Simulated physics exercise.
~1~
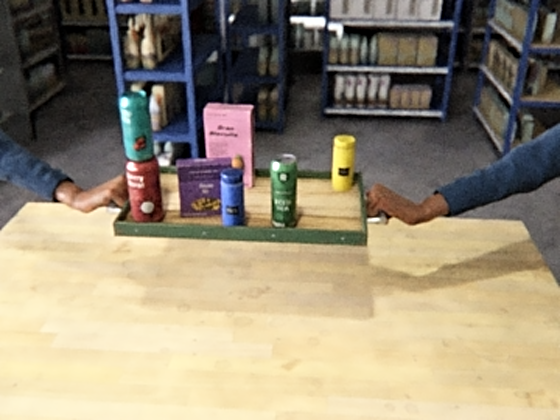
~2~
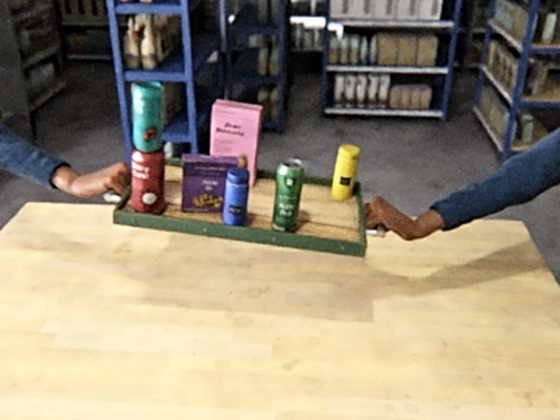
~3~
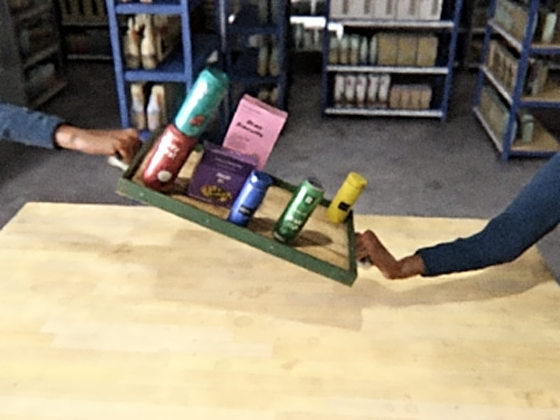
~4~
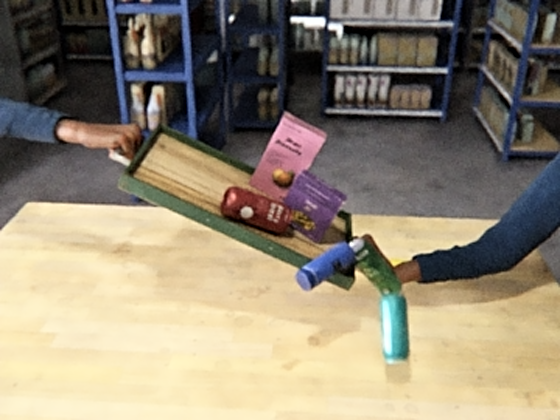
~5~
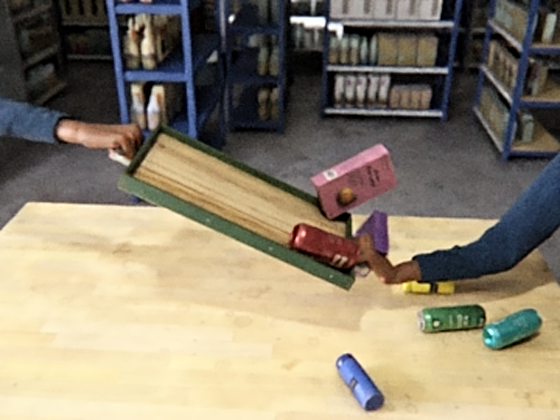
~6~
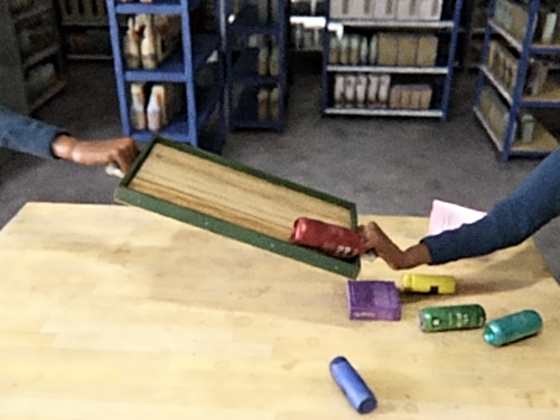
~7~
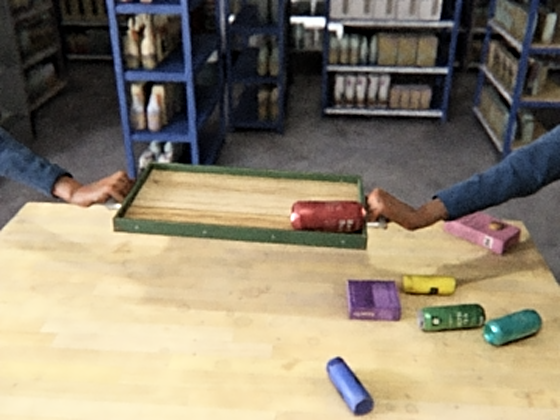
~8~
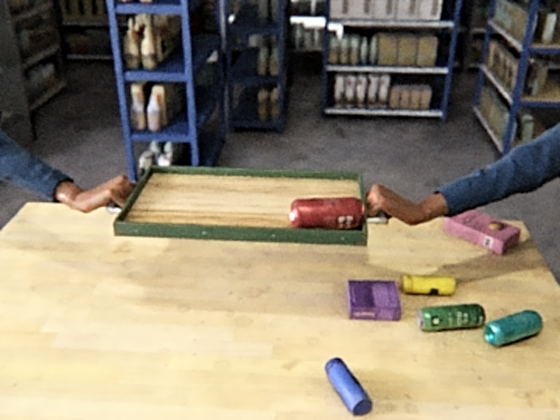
A green-rimmed wooden tray, held at each end by a hand above a pale wooden table, is seen from the front with blue shelves behind. It carries a turquoise can stacked on a red can at the left, pink and purple packets, a blue shaker, a green can and a yellow shaker. The tray tips steeply down to the right, and the turquoise can, green can and both shakers tumble off. The purple and pink packets follow. The hands bring the tray level again, leaving only the red can on its side at the right, the other items scattered across the table.
